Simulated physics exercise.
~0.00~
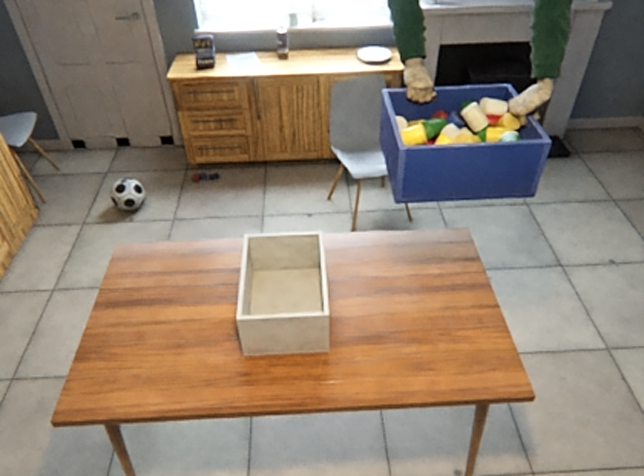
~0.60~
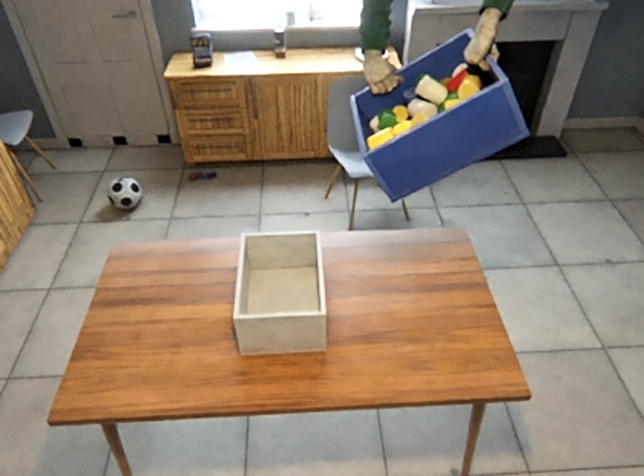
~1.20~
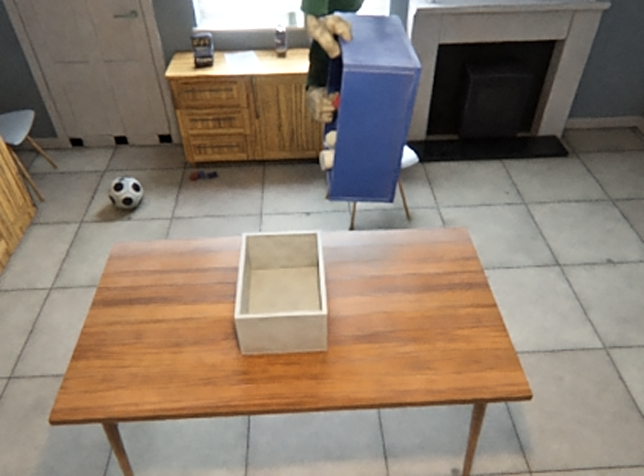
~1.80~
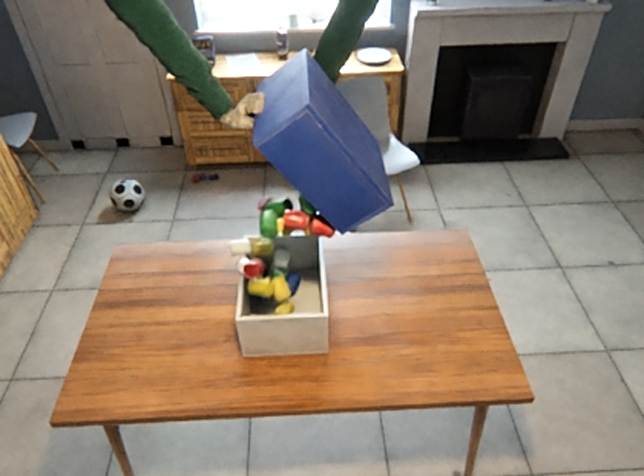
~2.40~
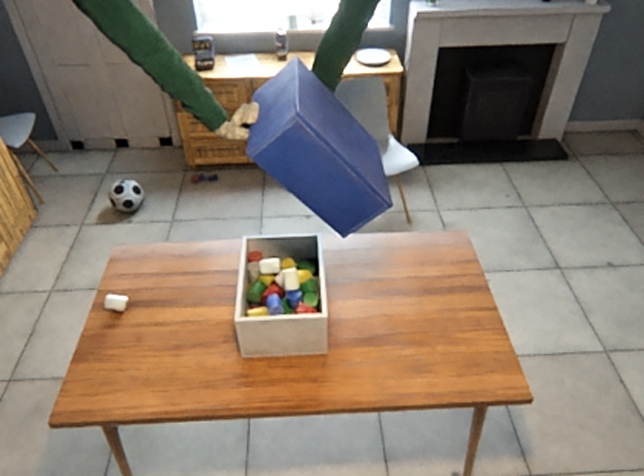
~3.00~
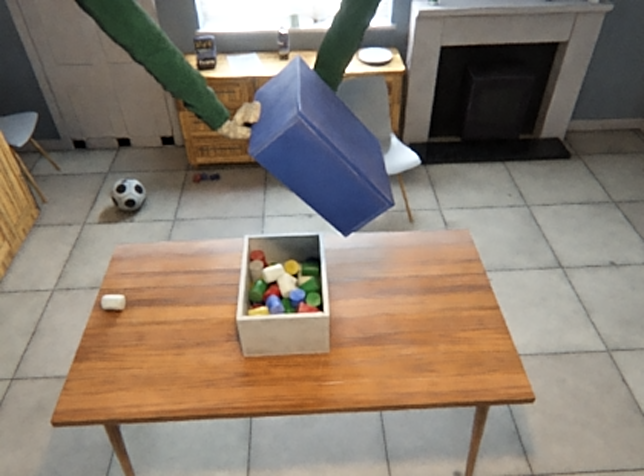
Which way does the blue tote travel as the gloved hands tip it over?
The blue tote moves to the left, ending up above the white tub on the table.
